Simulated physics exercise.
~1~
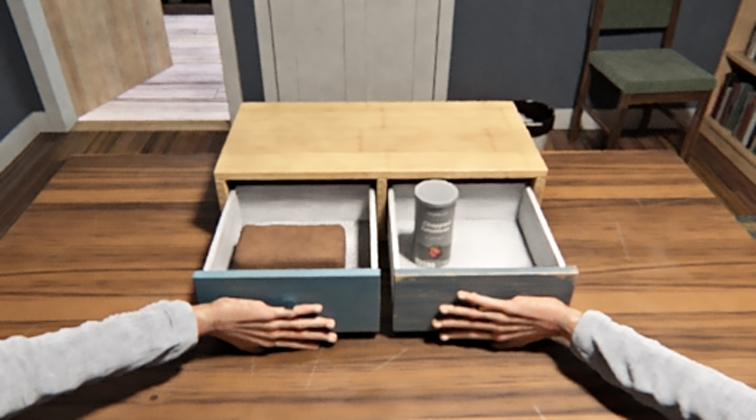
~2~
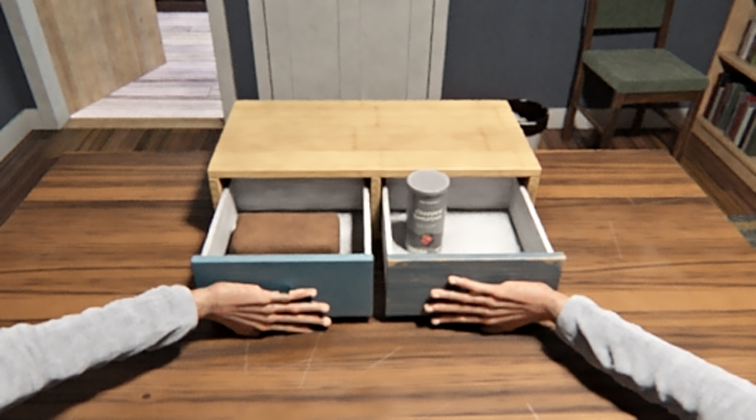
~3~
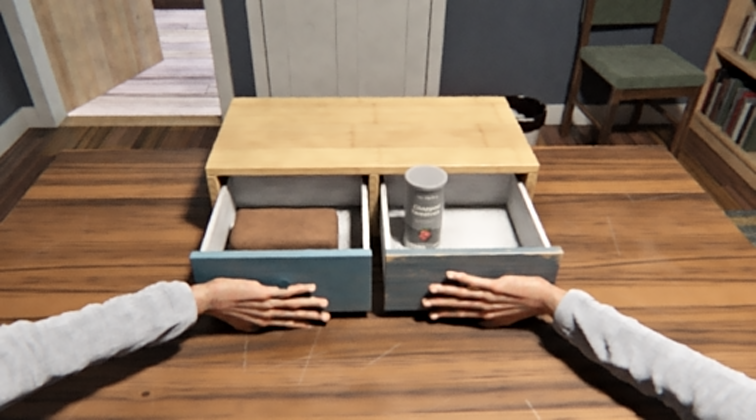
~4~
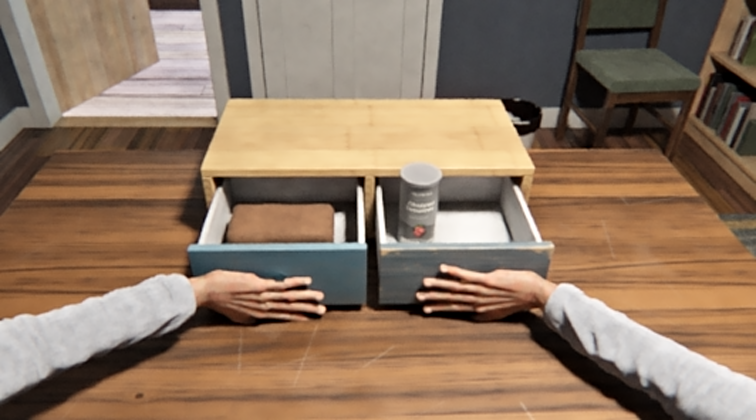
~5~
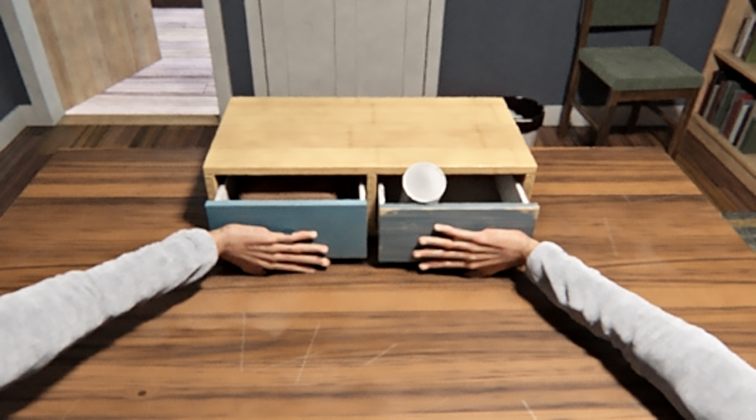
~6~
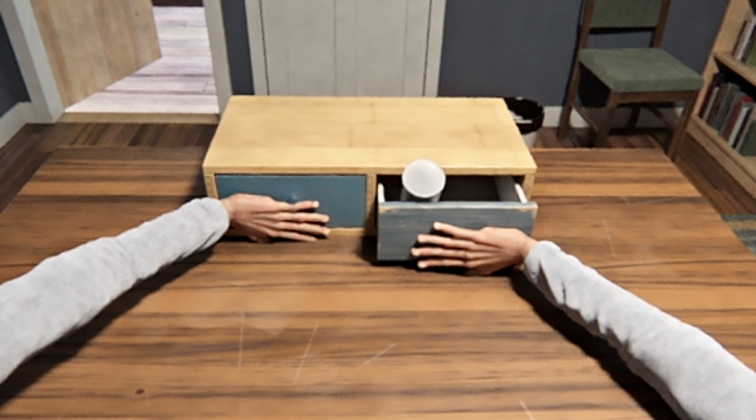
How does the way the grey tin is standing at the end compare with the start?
At the start the grey tin stands upright in the right drawer. By the end it is leaning, with its round pale end showing above the drawer front.
